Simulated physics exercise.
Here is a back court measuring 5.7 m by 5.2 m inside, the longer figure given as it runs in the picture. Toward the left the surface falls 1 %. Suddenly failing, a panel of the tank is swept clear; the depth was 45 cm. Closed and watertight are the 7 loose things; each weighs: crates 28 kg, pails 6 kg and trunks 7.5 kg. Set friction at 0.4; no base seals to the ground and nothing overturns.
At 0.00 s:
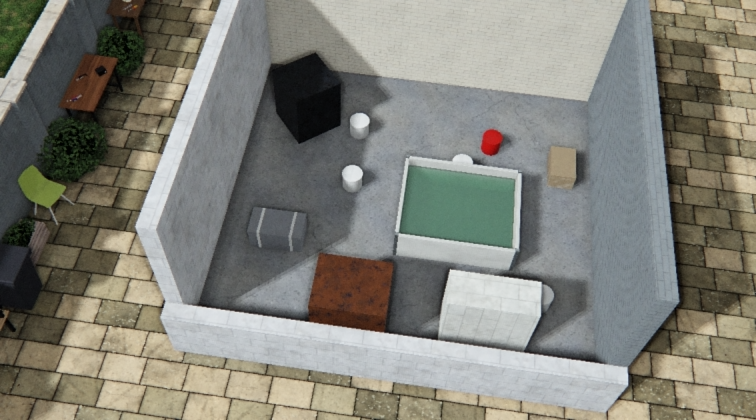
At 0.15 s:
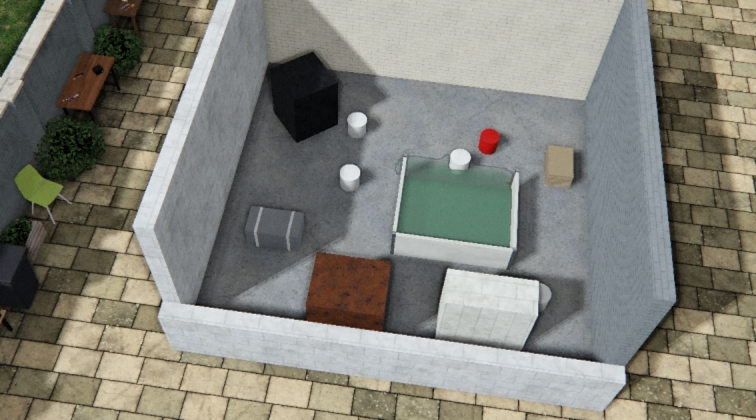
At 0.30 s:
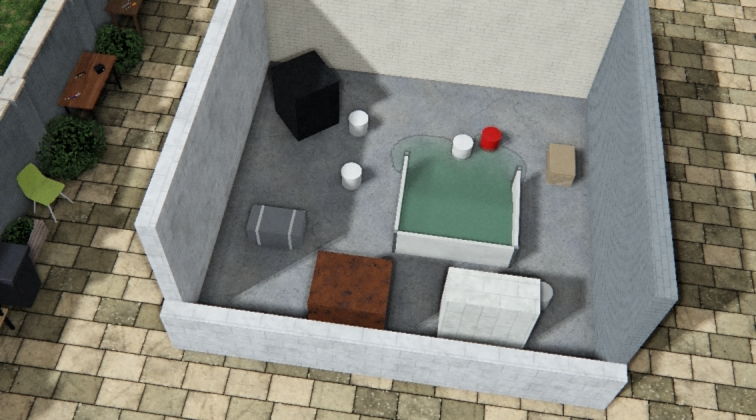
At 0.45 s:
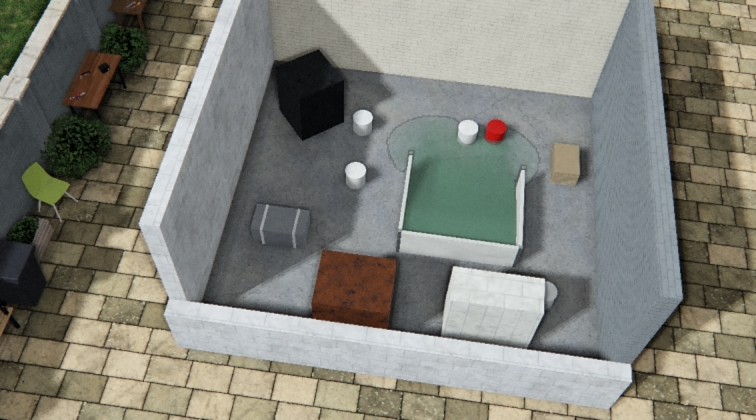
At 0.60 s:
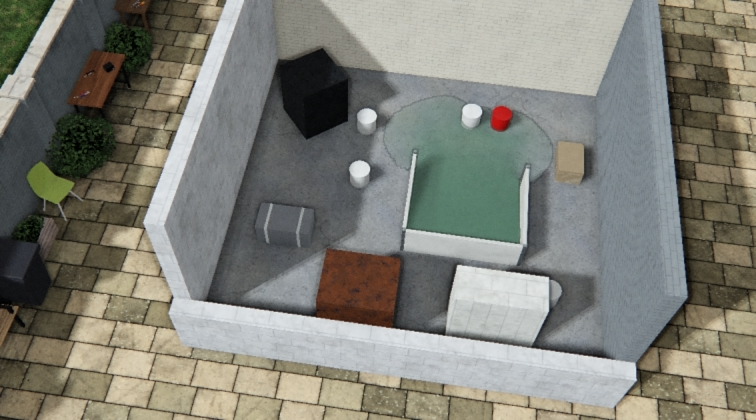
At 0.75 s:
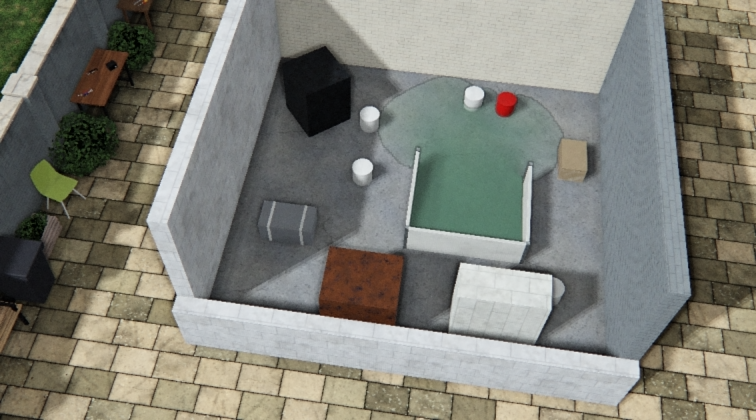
In a walled court, green water spreads from an opened tank and pushes two pails back.
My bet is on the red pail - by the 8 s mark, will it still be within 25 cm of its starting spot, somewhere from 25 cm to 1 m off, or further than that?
Further than that.
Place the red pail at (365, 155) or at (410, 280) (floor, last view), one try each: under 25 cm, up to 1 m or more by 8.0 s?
One try each gives this: It remains roughly in place, then it remains roughly in place.
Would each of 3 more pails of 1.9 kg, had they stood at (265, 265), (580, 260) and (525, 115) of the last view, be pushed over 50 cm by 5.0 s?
So that's within the threshold, beyond the threshold and beyond the threshold, in that sequence.
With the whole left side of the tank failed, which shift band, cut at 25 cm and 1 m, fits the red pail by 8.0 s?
My answer is that the red pail remains put.
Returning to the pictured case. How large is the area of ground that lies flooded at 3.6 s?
Close to 16 m2, I'd say.
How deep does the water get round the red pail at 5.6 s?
Roughly 6 cm deep.
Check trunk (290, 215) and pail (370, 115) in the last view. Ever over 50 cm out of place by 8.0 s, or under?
In sequence - crossed the line; crossed the line.
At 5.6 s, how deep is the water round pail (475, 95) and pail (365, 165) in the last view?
First roughly 11 cm, second roughly 1 cm.
After 1.6 s the red pail is near (524, 75), 1.2 m from its start, afloat; 2 afloat.
After 3.6 s the red pail is near (583, 122), 1.3 m from its start, afloat; 2 afloat.
After 5.6 s the red pail is near (596, 147), 1.5 m from its start, aground; 1 afloat.
After 8.0 s the red pail is near (596, 147), 1.5 m from its start, aground; 2 afloat.
